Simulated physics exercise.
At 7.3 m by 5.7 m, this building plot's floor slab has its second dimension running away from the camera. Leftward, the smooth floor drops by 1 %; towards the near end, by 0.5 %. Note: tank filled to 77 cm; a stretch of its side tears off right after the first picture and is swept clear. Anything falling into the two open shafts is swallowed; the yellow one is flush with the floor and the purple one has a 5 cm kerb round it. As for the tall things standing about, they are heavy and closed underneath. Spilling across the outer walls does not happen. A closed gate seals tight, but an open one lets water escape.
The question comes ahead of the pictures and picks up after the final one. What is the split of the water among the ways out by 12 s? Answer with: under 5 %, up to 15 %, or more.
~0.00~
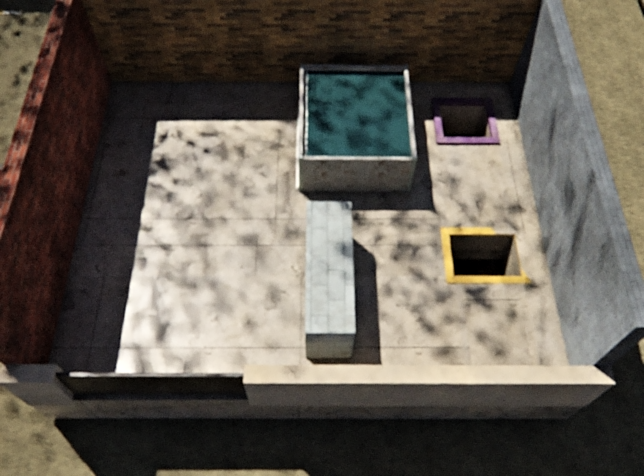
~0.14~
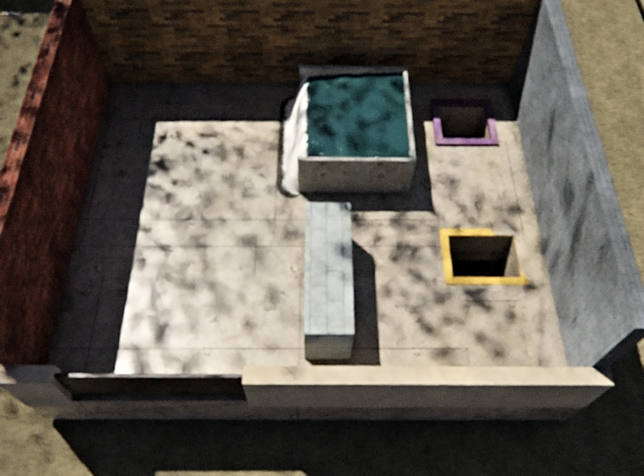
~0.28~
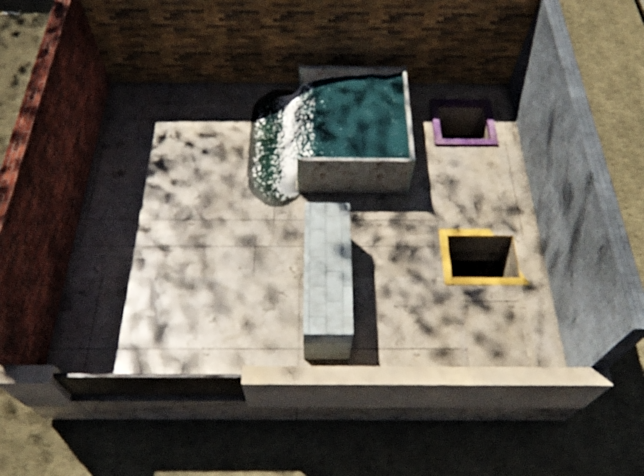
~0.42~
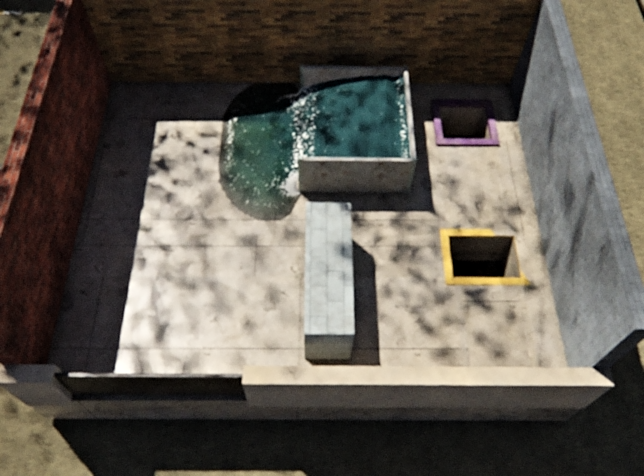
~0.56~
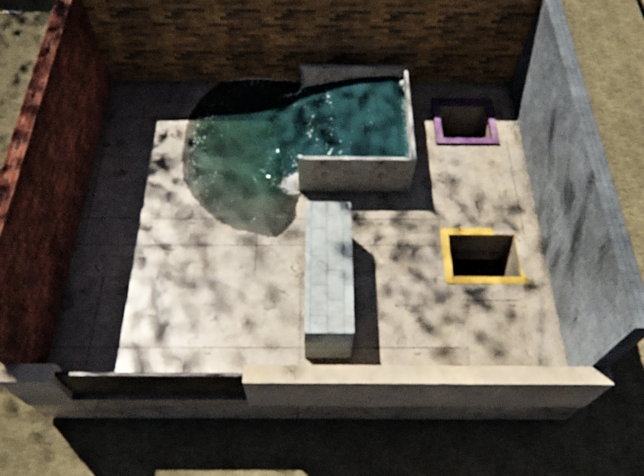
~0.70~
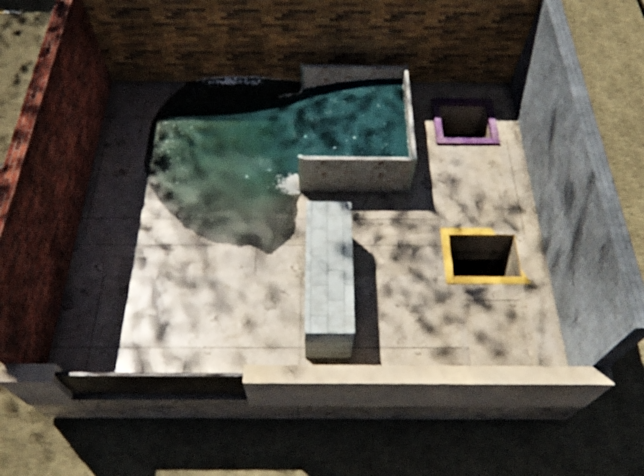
The gate takes less than 5 %; the yellow pit takes from 5 to 15 %; the purple pit takes less than 5 %.
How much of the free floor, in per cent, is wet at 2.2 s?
Roughly 45 % of the floor.
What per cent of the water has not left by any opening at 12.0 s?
Around 92 per cent of the water.
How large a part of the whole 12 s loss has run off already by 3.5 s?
Share gone by then: Approx. 0 %.
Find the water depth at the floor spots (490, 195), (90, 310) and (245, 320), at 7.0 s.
Depths in turn: Roughly 0, 15 and 17 centimetres.
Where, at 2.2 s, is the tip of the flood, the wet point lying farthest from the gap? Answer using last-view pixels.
Somewhere around (45, 382).
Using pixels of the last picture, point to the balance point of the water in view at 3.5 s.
Around (178, 191).
After 1.4 s water covers 40 % of the floor and is deepest (48 cm) near (109, 100); gone so far, the gate 0 %, the yellow pit 0 %, the purple pit 0 %.
After 2.2 s water covers 45 % of the floor and is deepest (48 cm) near (112, 85); gone so far, the gate 0 %, the yellow pit 0 %, the purple pit 0 %.
After 3.5 s water covers 50 % of the floor and is deepest (34 cm) near (47, 370); gone so far, the gate 0 %, the yellow pit 0 %, the purple pit 0 %.
After 7.0 s water covers 80 % of the floor and is deepest (20 cm) near (213, 382); gone so far, the gate 0 %, the yellow pit 0 %, the purple pit 0 %.
After 12.0 s water covers 95 % of the floor and is deepest (13 cm) near (200, 85); gone so far, the gate 0 %, the yellow pit 7 %, the purple pit 0 %.
